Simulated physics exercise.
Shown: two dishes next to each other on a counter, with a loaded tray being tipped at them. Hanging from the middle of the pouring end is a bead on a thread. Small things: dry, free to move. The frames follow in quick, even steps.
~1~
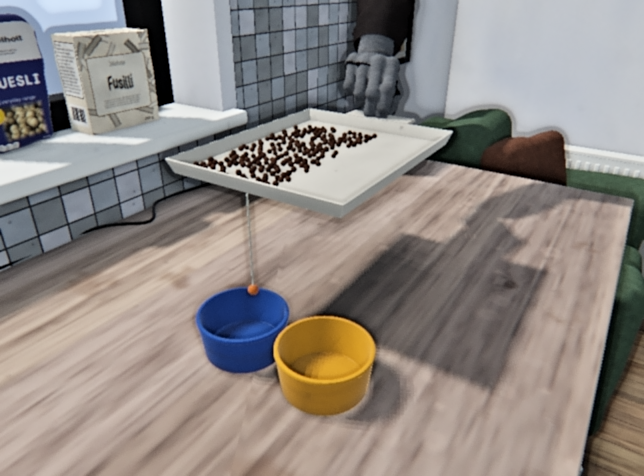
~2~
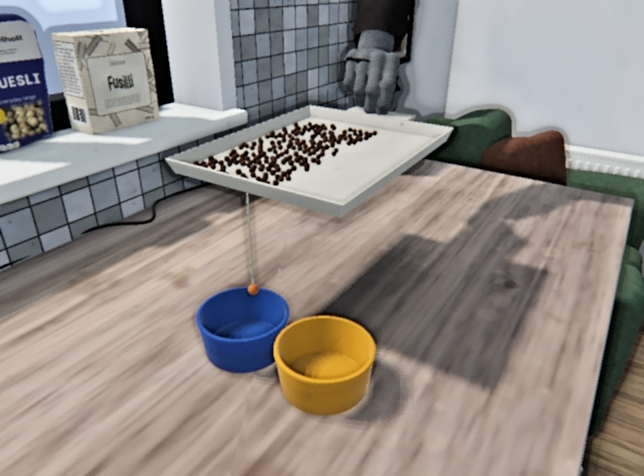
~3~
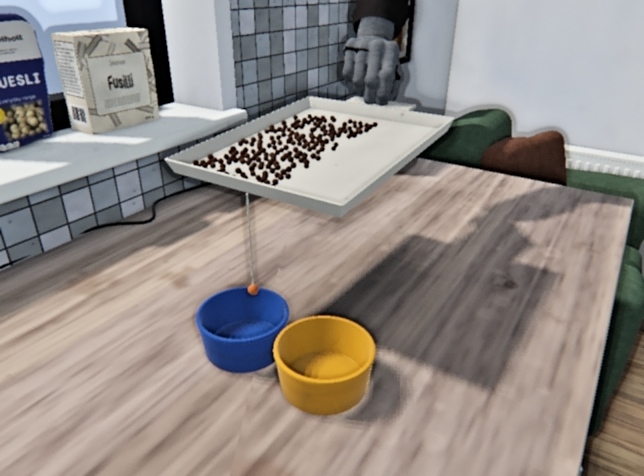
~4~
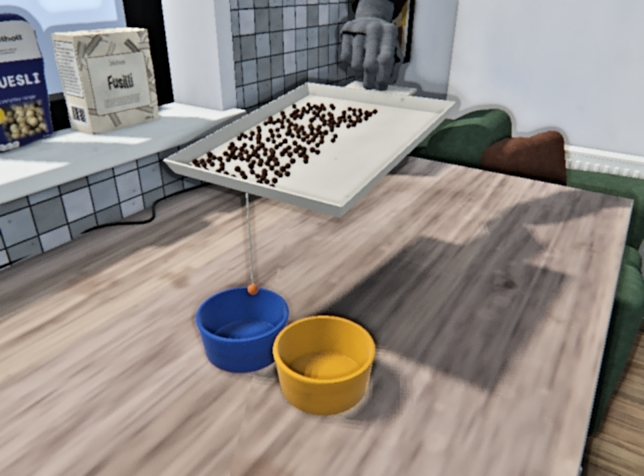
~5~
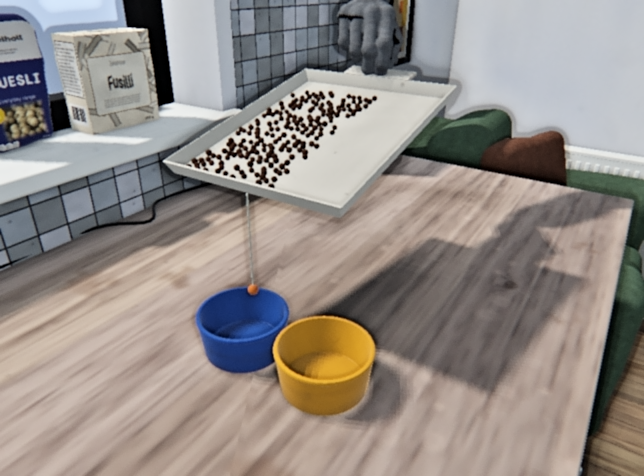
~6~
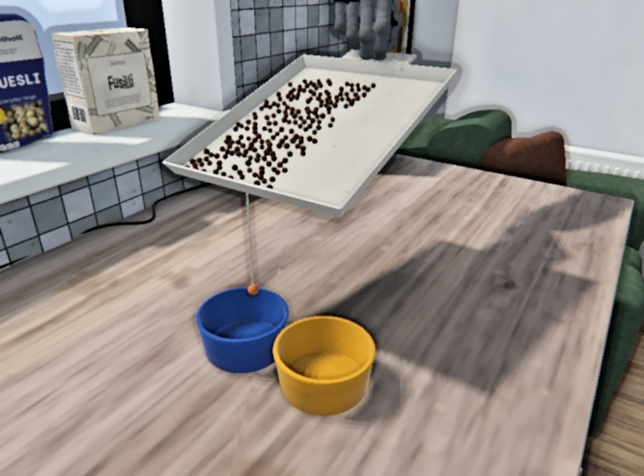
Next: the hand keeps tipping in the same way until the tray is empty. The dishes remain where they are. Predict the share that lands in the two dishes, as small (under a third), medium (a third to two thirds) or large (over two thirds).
Medium.
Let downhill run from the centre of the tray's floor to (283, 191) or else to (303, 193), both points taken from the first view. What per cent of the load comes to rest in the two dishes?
First case around 80 per cent, second case 90 per cent.
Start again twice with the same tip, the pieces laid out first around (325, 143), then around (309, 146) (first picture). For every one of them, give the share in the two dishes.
First 50 %, then 50 %.
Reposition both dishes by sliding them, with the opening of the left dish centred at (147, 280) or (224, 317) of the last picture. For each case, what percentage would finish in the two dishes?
Trial 1 around 60 percent, trial 2 around 60 percent.
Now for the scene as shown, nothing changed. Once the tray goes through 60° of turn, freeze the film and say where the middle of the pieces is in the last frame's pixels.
I'd put the middle close to (221, 175).
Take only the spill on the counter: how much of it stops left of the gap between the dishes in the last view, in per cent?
Estimate: Near 100 per cent.
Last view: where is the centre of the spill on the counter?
Roughly at (159, 353).
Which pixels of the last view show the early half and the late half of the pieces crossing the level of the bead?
Around (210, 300) at first; around (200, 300) after that.
Soon after the last picture, tray tipped steeply; nearly all on the tray; a stray few outside both; a small part in the air.
A little later, tray tipped right over; about a third on the tray; a small part in the left dish; a small part outside both; about half in the air.
Later still, tray tipped past a quarter turn; a small part in the right dish; about a third in the left dish; about half outside both.
At rest, tray tipped past a quarter turn; a small part in the right dish; about a third in the left dish; about half outside both.
